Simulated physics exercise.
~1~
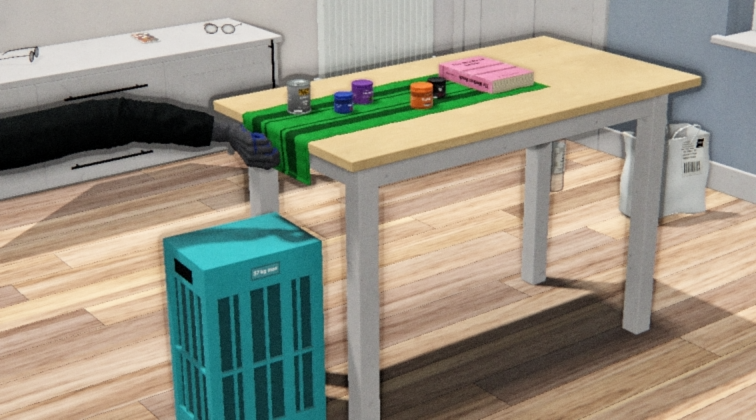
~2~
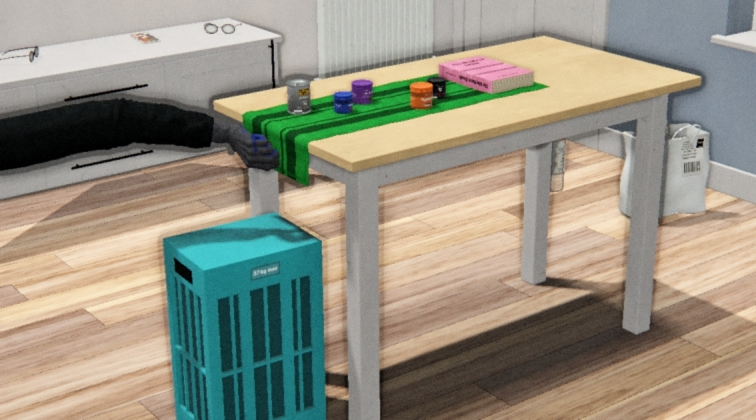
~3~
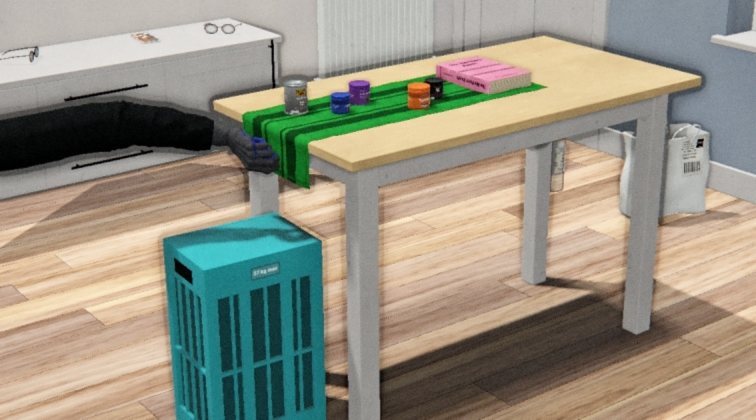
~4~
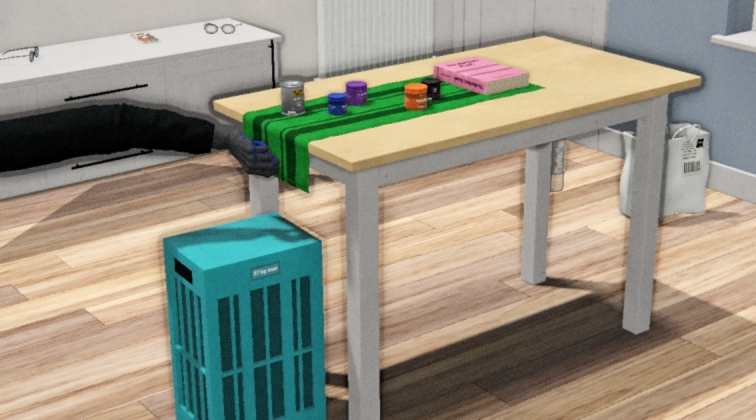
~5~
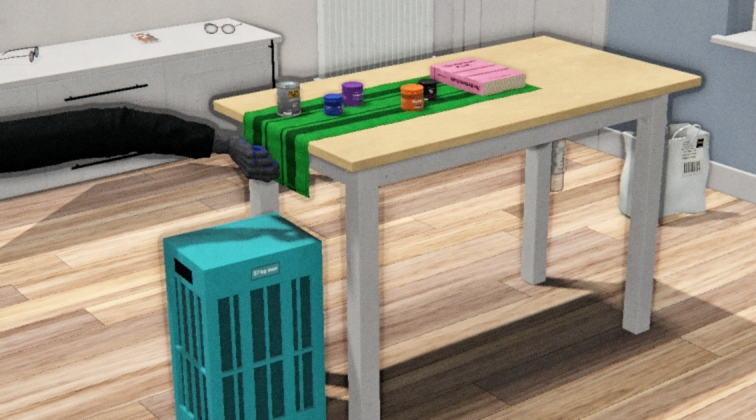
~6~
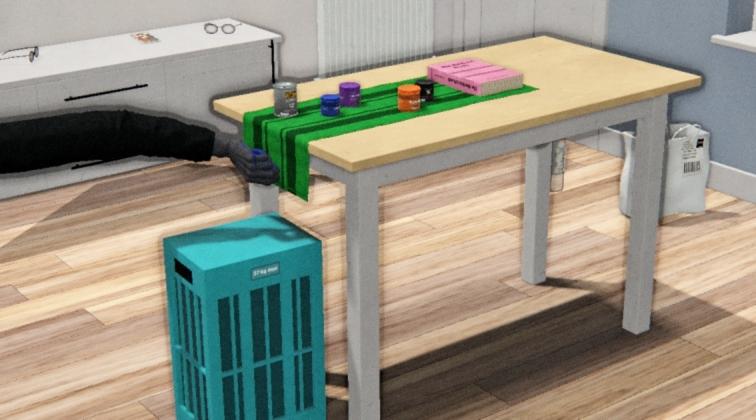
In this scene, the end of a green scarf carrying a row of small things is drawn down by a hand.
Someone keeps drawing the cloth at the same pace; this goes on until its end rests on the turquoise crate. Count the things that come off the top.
Drops: One.
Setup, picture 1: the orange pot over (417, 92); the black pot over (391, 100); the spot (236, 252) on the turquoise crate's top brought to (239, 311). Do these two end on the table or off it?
In the end the orange pot is still on top and the black pot is still on top.
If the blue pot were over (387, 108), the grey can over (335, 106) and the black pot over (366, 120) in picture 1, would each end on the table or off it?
Blue pot kept, grey can kept, black pot kept.
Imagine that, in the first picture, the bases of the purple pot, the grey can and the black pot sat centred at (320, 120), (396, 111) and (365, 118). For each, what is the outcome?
The purple pot topples down; the grey can stays put; and the black pot stays put.
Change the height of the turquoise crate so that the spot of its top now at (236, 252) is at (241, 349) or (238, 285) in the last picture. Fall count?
The count would be 4 and then 2.
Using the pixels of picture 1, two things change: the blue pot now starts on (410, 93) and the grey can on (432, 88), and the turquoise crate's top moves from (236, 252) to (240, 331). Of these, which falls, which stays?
The blue pot stays put, the grey can stays put.
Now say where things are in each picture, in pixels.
The first frame shows hem (311, 185); grey can (299, 82); blue pot (343, 94); purple pot (362, 82); orange pot (422, 85); black pot (437, 79); top of the crate (237, 252).
The second frame shows hem (309, 186); grey can (299, 82).
The third frame shows hem (310, 189); blue pot (340, 94).
The fourth frame shows hem (309, 193); purple pot (356, 83); top of the crate (237, 252).
The fifth frame shows hem (310, 197); orange pot (412, 87).
The sixth frame shows hem (308, 201); grey can (285, 85); blue pot (330, 96); purple pot (350, 85); orange pot (409, 88); black pot (425, 82).
A little later, hem near (277, 209); all still up.
Next, hem on the crate; grey can gone.
When it is over, hem on the crate; grey can gone. The count of fallen things is one.
